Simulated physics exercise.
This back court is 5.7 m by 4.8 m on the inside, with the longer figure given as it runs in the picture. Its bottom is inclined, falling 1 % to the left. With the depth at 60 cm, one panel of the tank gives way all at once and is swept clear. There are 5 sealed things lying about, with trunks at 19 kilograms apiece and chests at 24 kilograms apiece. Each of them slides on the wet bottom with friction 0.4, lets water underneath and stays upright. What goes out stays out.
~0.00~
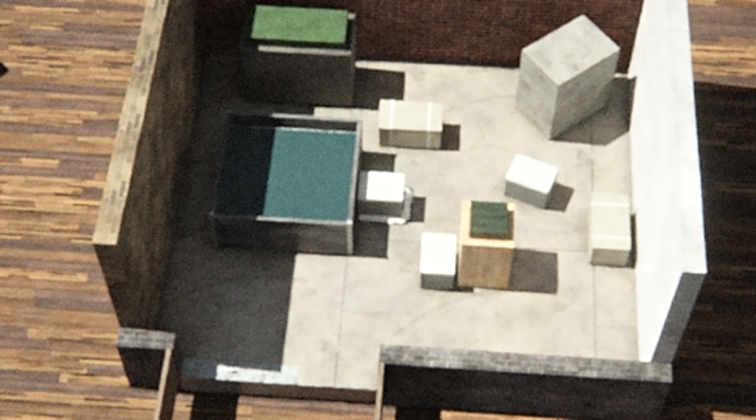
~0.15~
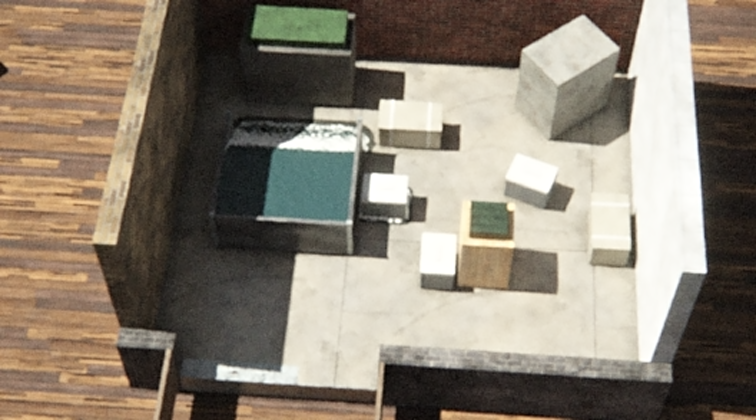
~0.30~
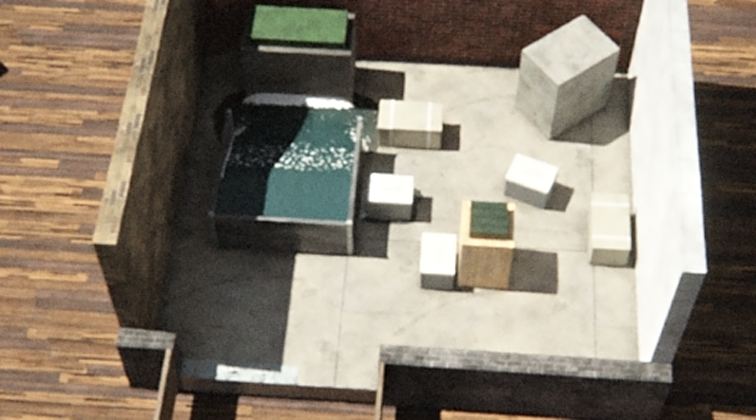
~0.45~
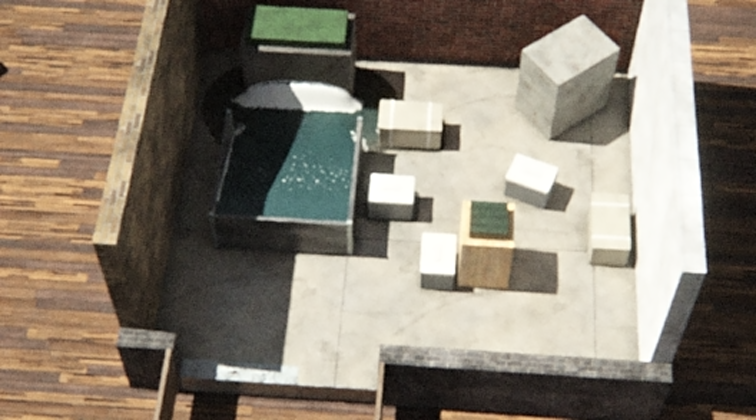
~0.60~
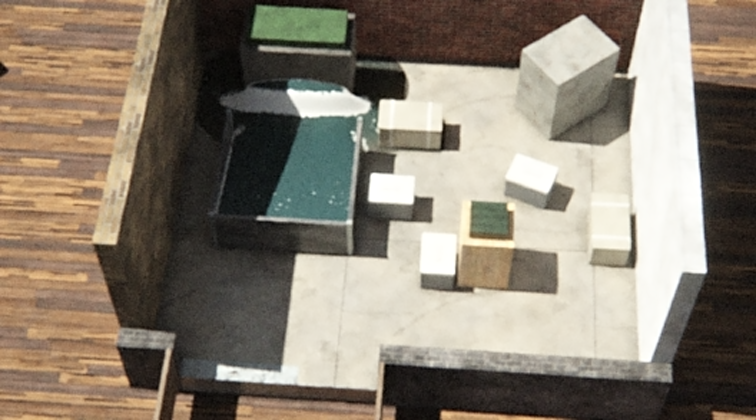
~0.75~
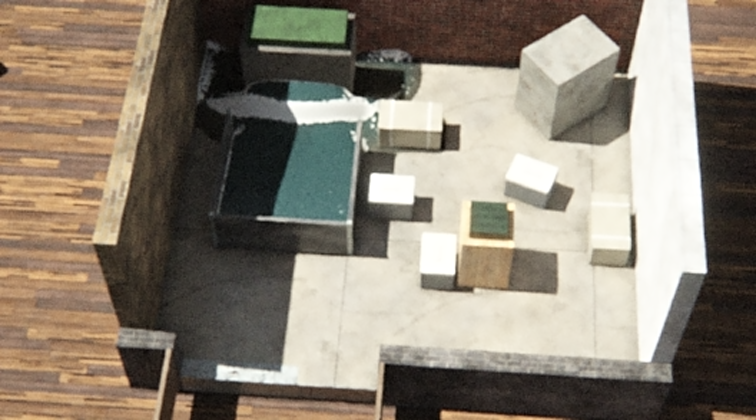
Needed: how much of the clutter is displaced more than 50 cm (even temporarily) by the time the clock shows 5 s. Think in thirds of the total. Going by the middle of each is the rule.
The count shifted never gets to a third.
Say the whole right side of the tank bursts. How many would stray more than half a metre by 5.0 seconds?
The answer then is 5.
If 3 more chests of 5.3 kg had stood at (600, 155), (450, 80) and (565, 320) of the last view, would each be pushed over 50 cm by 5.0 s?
Respectively: Tops it; tops it; doesn't reach it.
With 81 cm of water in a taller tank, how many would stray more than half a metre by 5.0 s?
The answer would then be 3.
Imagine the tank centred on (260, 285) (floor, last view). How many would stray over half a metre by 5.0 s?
In that case the number is 2.
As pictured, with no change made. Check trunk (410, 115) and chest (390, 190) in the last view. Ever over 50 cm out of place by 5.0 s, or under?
Beyond half a metre, then within half a metre.
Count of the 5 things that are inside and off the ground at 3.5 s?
At that instant the tally stands at 1.
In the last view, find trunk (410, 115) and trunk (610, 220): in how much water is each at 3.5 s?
Close to 11 and 2 centimetres.
After 1.1 s 0 of 5 are over 50 cm from their spots; 0 afloat.
After 2.2 s 1 of 5 are over 50 cm from their spots; 0 afloat.
After 3.5 s 1 of 5 are over 50 cm from their spots; 1 afloat.
After 5.0 s 1 of 5 are over 50 cm from their spots, and 1 have been at some point; 1 afloat.
